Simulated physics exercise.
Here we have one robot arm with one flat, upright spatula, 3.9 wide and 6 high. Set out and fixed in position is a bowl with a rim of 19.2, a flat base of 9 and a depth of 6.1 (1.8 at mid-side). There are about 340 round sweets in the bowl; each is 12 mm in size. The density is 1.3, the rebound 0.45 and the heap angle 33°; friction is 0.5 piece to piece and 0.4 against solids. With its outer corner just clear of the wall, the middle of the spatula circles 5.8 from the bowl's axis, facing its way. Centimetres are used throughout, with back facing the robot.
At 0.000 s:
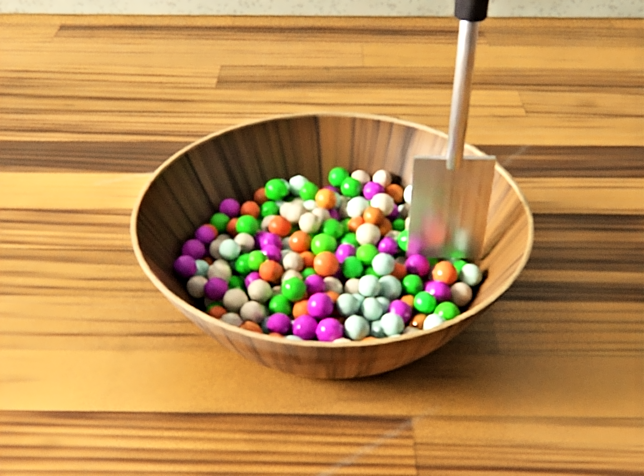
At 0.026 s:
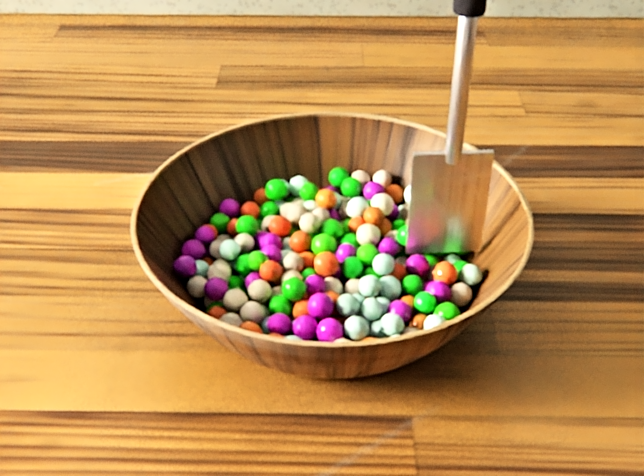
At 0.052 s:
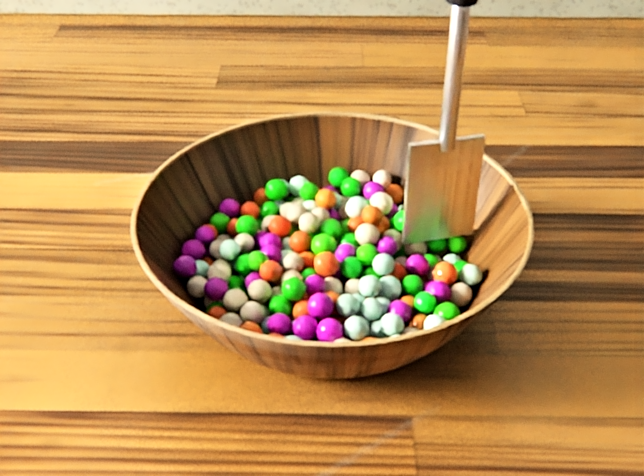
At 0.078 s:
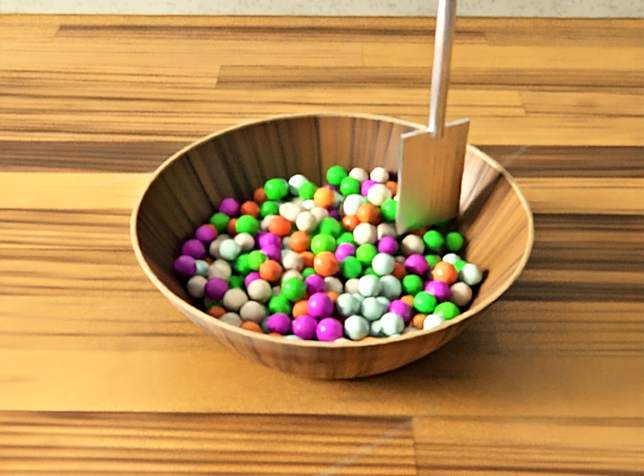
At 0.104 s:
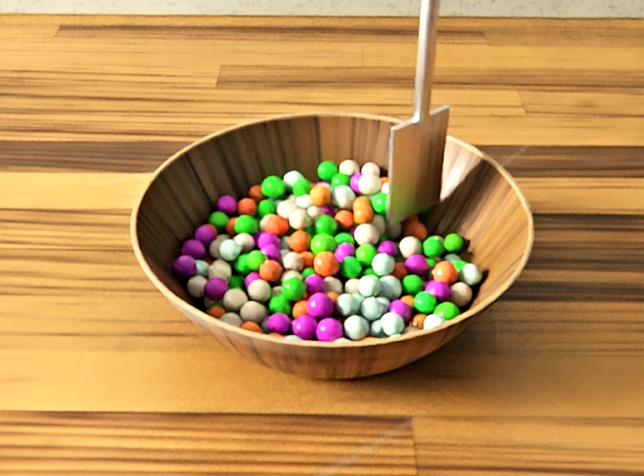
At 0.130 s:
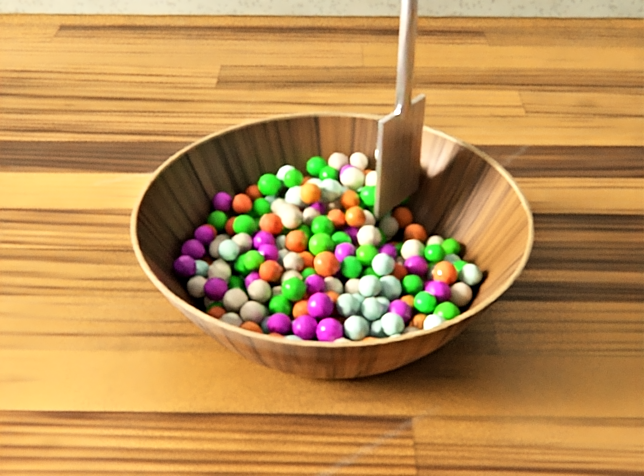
A wide wooden bowl filled with small round sweets in green, purple, orange, white and pale grey sits on a striped wooden tabletop, seen from above and in front. A flat metal spatula with a dark-topped handle stands upright inside the bowl's right side. It sweeps leftward along the back wall, turning edge-on and pushing nearby sweets along, while the camera stays still.
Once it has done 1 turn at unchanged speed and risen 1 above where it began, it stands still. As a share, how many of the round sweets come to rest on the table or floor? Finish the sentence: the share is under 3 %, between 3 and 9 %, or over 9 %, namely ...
The share is between 3 and 9 %.
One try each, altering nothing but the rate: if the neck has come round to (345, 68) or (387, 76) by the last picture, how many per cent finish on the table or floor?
Near 15 per cent for the first, near 5 per cent for the second.
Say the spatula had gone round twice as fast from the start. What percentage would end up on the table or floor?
Near 20 in a hundred, it would be.
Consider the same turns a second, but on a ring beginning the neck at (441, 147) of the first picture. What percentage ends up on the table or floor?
About 10 percent ends up on the table or floor.
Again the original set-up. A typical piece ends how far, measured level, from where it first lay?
Roughly 0 cm, measured level.
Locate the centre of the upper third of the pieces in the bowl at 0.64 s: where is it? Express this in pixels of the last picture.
Somewhere around (359, 292), I think.
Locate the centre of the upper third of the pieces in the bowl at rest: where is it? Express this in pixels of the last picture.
Somewhere close to (355, 258).
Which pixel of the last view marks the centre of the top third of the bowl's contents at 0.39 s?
I'd point to somewhere close to (259, 267).
After 0.39 s, 171° round, highest piece 8 above the table; 331 in the bowl, 5 in flight or on the tool.
After 0.64 s, 291° round, highest piece 8 above the table; 322 in the bowl, 13 on the table or floor, 1 in flight or on the tool.
After 0.97 s, 0° round, highest piece 5 above the table; 318 in the bowl, 18 on the table or floor.
After 1.67 s, 0° round, highest piece 5 above the table; 318 in the bowl, 18 on the table or floor.
In the end, 318 in the bowl, 18 on the table or floor. That is 5 % on the table or floor.
